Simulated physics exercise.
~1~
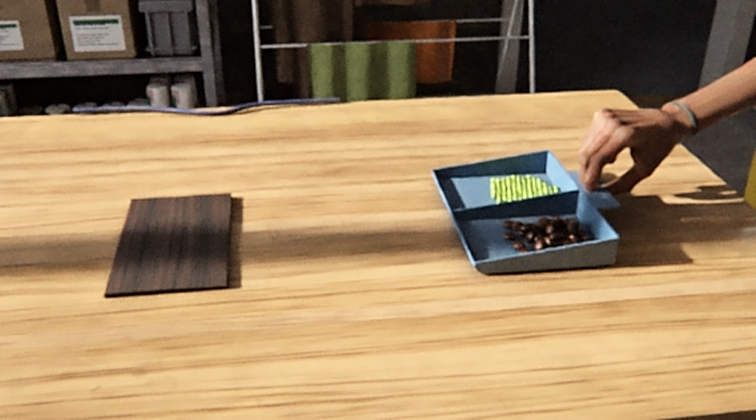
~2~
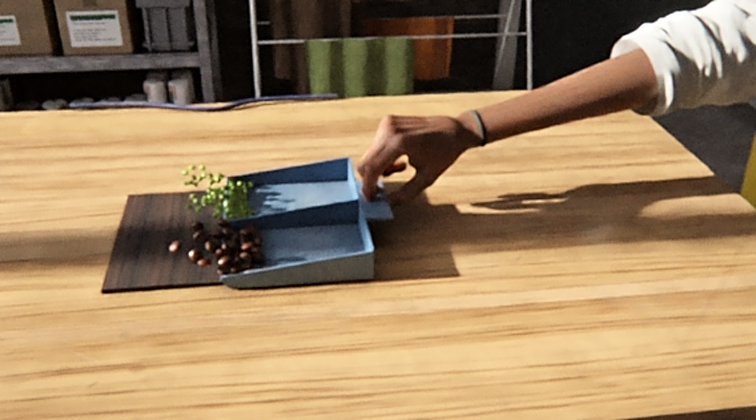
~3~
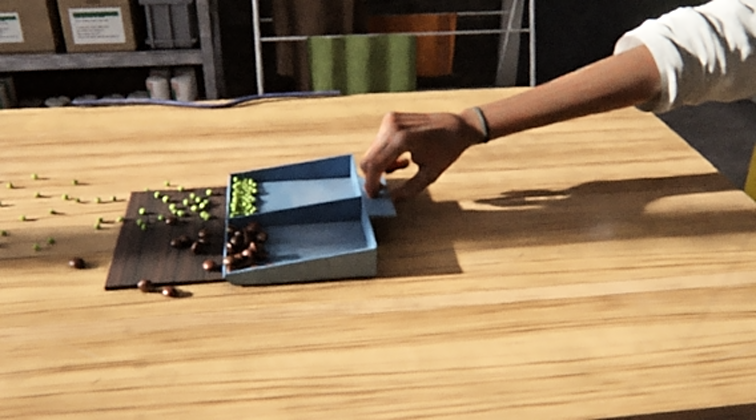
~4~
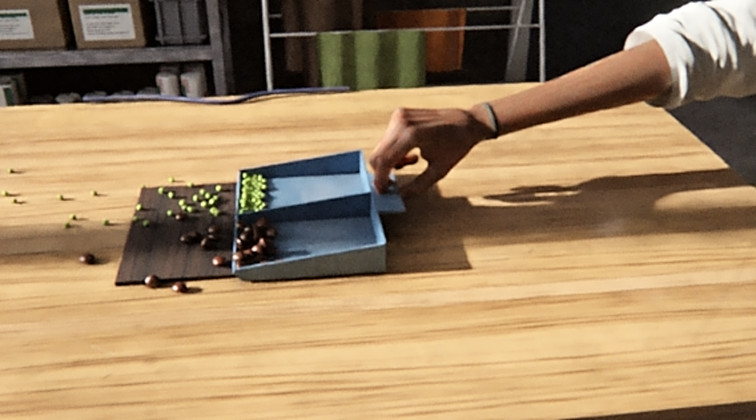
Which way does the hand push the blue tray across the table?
The hand pushes the tray to the left, toward the dark flat board.
